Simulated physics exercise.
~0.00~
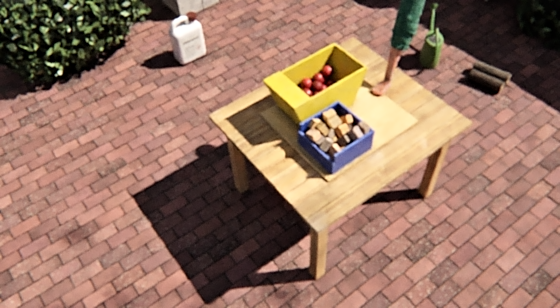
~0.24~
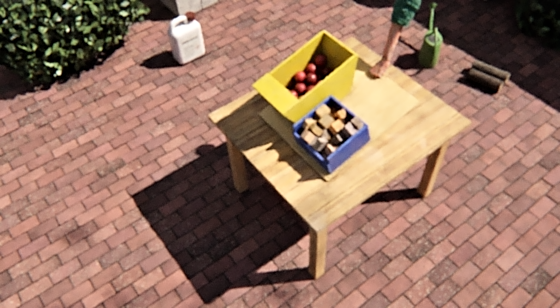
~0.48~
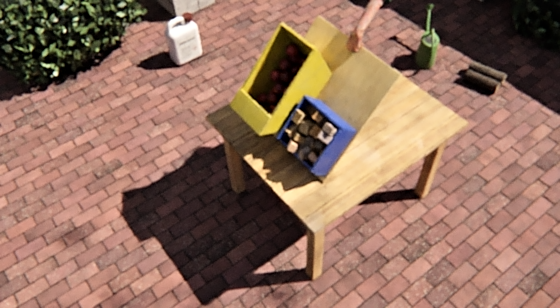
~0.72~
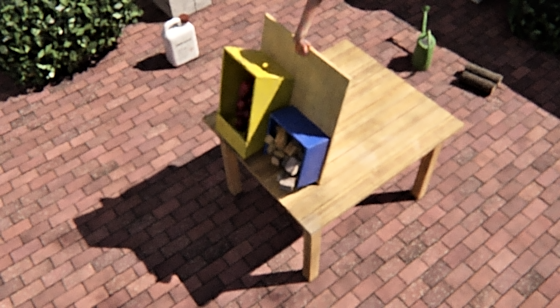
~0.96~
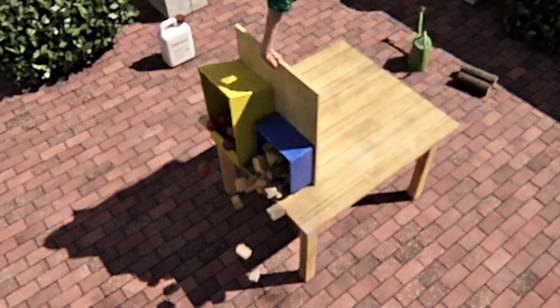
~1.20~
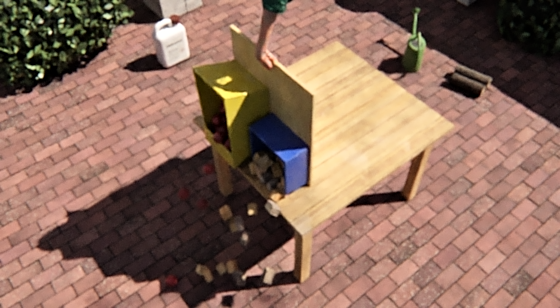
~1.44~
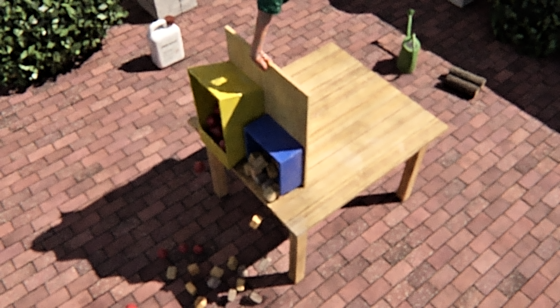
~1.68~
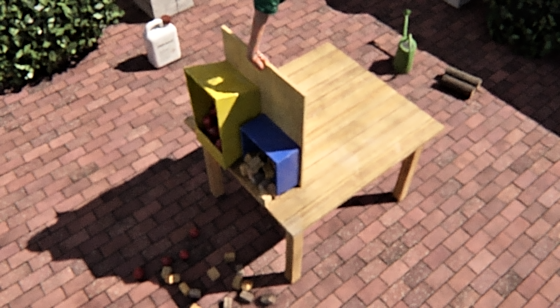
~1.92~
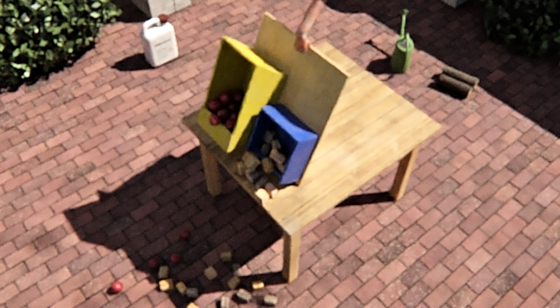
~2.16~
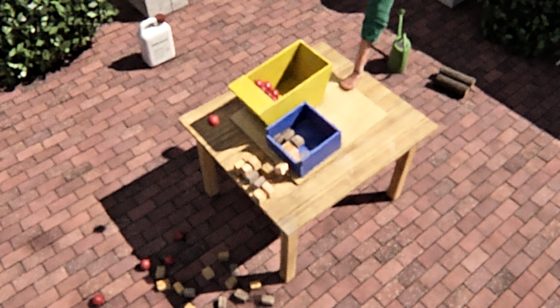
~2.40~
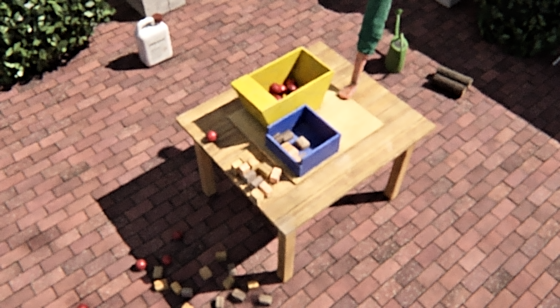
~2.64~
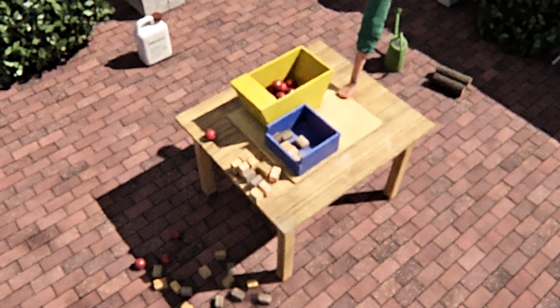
A board carrying a yellow box of red apples and a blue box of wooden blocks is tilted by hand over a table's left edge until upright, spilling many blocks and a few apples onto the bricks, then lowered flat, leaving more blocks and an apple loose on the tabletop.
